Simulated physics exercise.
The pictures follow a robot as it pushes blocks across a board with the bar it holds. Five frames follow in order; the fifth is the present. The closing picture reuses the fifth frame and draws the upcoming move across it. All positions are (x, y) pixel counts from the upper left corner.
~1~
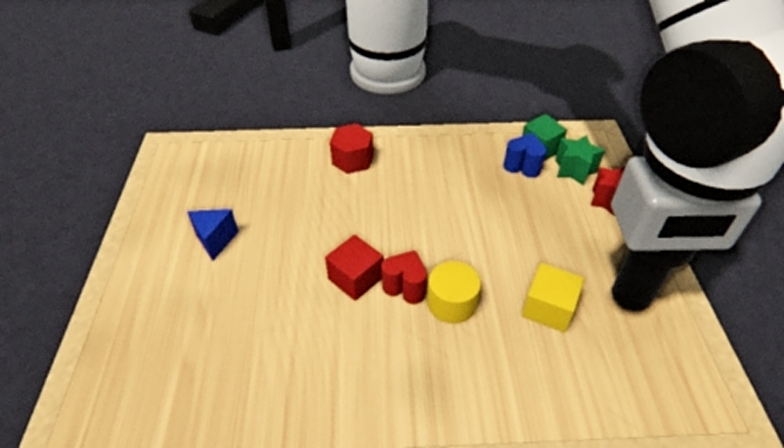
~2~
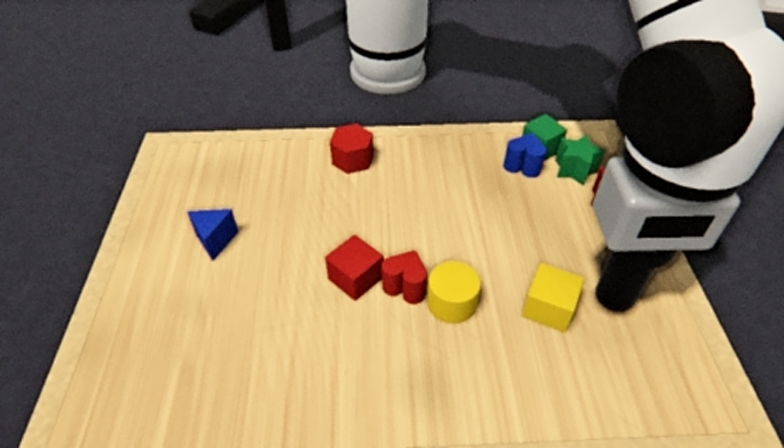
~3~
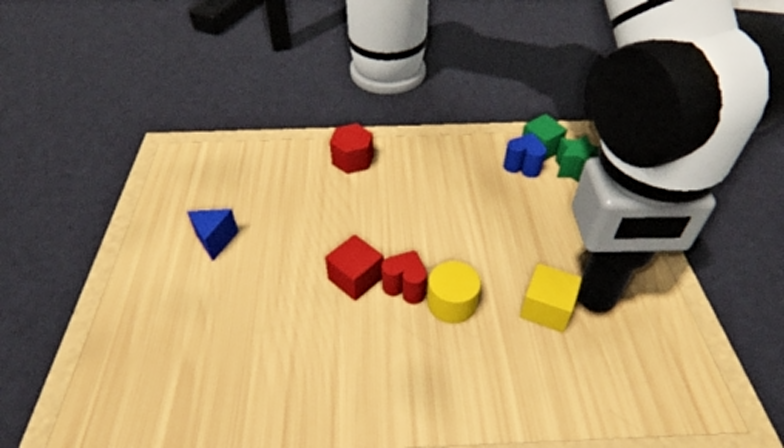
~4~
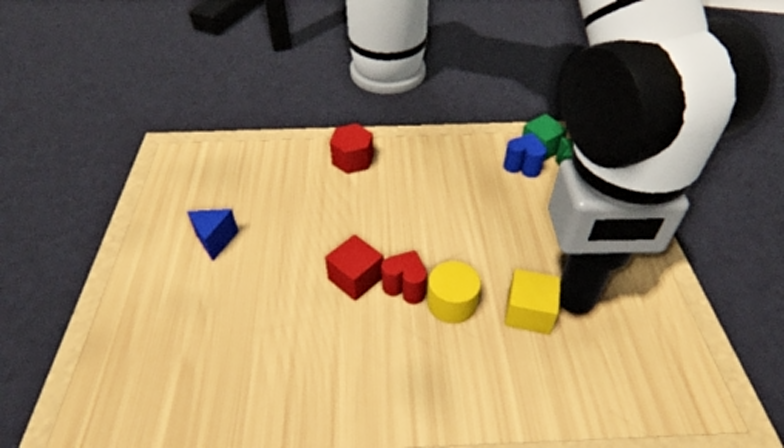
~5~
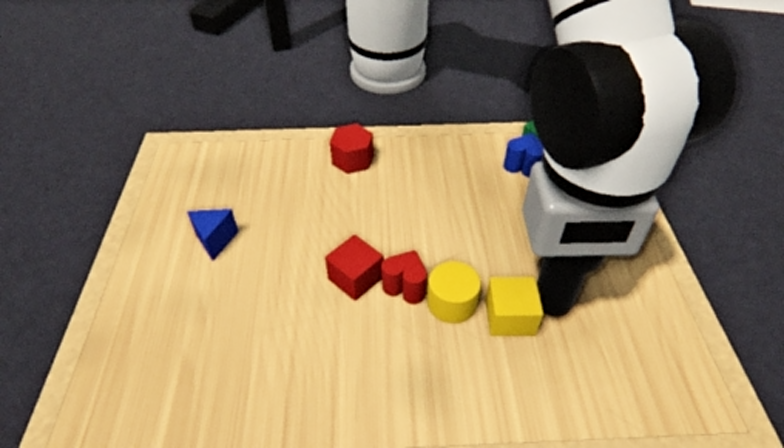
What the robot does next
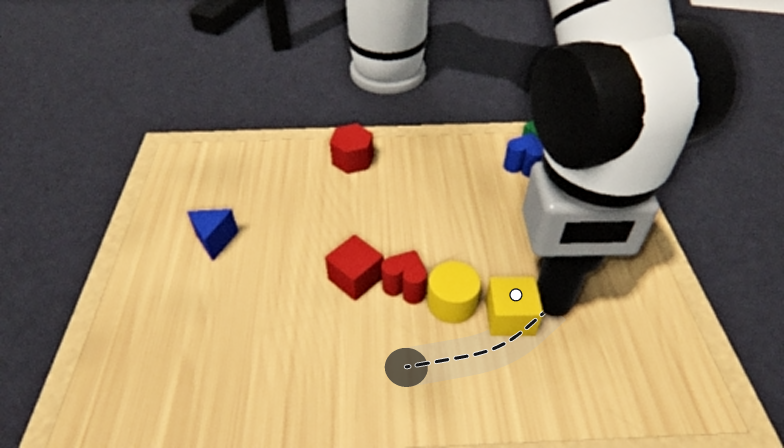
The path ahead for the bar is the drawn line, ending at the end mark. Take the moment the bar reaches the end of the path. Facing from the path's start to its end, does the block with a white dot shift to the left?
It seems not.
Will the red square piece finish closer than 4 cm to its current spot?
That would be a yes.
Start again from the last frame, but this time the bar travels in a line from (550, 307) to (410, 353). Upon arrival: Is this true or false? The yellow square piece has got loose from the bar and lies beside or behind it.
False
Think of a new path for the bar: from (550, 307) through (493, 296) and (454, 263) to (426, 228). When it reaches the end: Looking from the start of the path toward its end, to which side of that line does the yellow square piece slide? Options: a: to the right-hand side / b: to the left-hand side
It's b.
The drawn path runs from (550, 307) through (490, 350) to (406, 367); the dot is on the yellow square piece.
The first path, step by step. One third of the way, bar (515, 332); red square piece (346, 251), turned 25° anticlockwise; red heart block (390, 259), turned 30° clockwise; yellow circular block (428, 283); yellow square piece (467, 312), turned 35° clockwise.
Two thirds of the way, bar (463, 351); red square piece (341, 246), turned 45° anticlockwise; red heart block (379, 246), turned 65° clockwise; yellow circular block (394, 280); yellow square piece (413, 320), turned 55° clockwise.
At the end, bar (406, 360); red square piece (340, 245), turned 45° anticlockwise; red heart block (378, 236), turned 65° clockwise; yellow circular block (379, 273); yellow square piece (366, 313), turned 95° clockwise.
